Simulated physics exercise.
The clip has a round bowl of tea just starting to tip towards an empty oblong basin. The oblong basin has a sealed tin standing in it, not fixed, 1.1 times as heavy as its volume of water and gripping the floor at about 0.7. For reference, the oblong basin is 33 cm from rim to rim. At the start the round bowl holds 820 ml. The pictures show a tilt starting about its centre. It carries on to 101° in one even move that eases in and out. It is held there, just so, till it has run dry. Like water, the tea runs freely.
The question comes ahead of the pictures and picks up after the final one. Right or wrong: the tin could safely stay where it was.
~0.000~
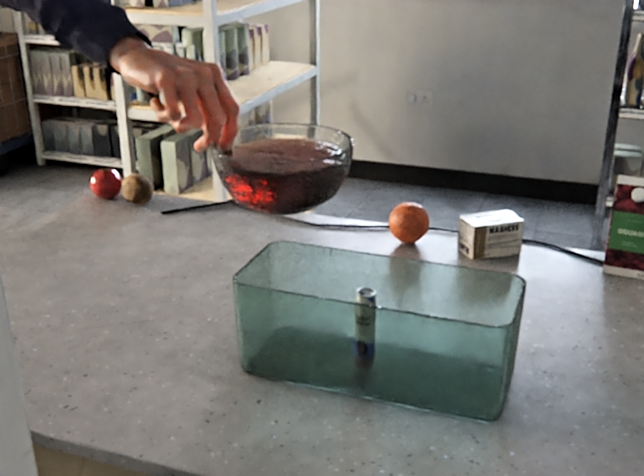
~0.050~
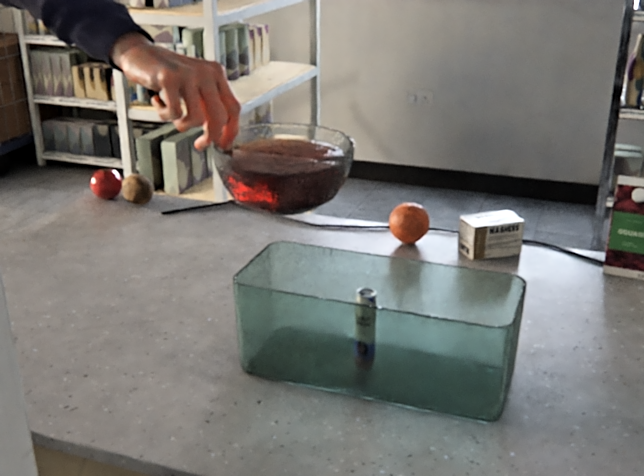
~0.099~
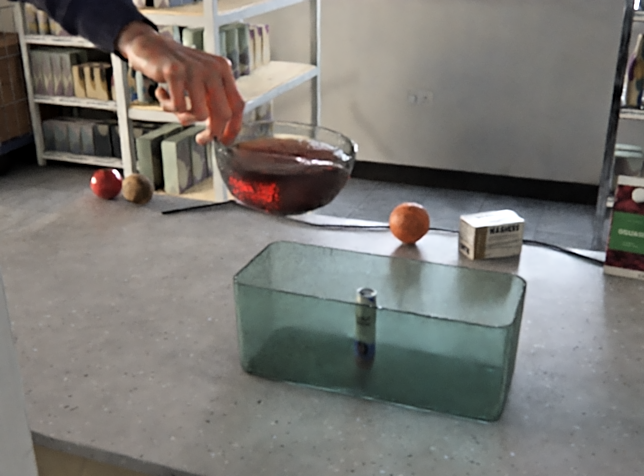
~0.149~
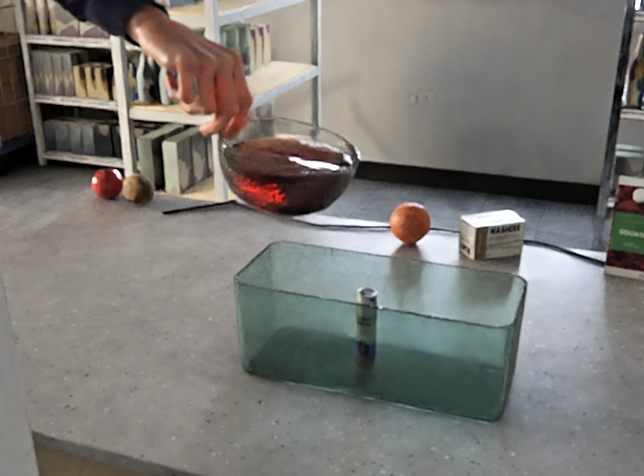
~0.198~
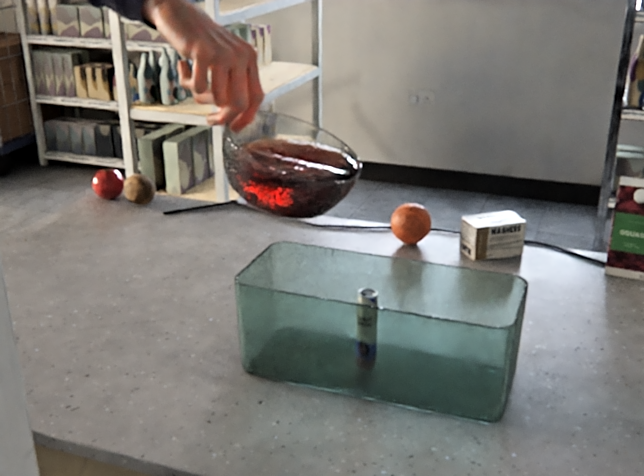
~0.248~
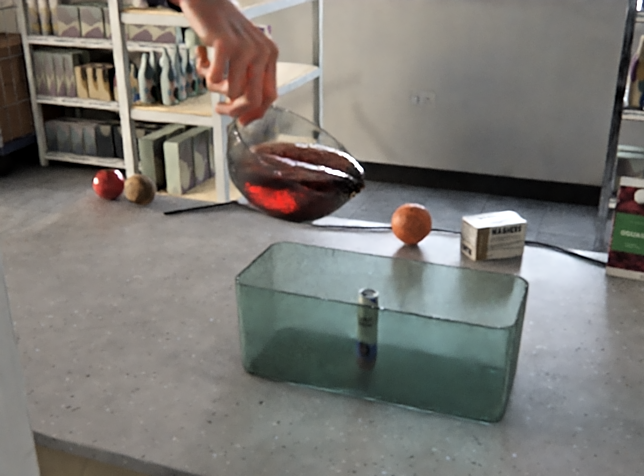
Right, it remains upright.
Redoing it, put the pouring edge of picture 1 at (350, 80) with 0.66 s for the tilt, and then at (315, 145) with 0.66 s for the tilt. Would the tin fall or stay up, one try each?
The tin overturns the first time and overturns the second time.
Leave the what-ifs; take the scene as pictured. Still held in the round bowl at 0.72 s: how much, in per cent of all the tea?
What remains is about 1 percent of it all.
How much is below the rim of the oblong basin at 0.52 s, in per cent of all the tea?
I'd estimate some 48 percent of the liquid.
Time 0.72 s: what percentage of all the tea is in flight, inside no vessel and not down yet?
I'd say some 5 per cent is in the air.
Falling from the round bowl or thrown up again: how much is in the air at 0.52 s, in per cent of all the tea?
About 34 per cent.
By 0.52 s the tilt is 90° and 17 per cent is still to pour; the tin stands where it began.
By 0.72 s the tilt is 101° and 1 per cent is still to pour; the tin stands where it began.
By 0.93 s the tilt is 101° and 0 per cent is still to pour; the tin stands where it began.
By 1.16 s the tilt is 101° and 0 per cent is still to pour; the tin stands where it began.
At rest the tin stands where it began.
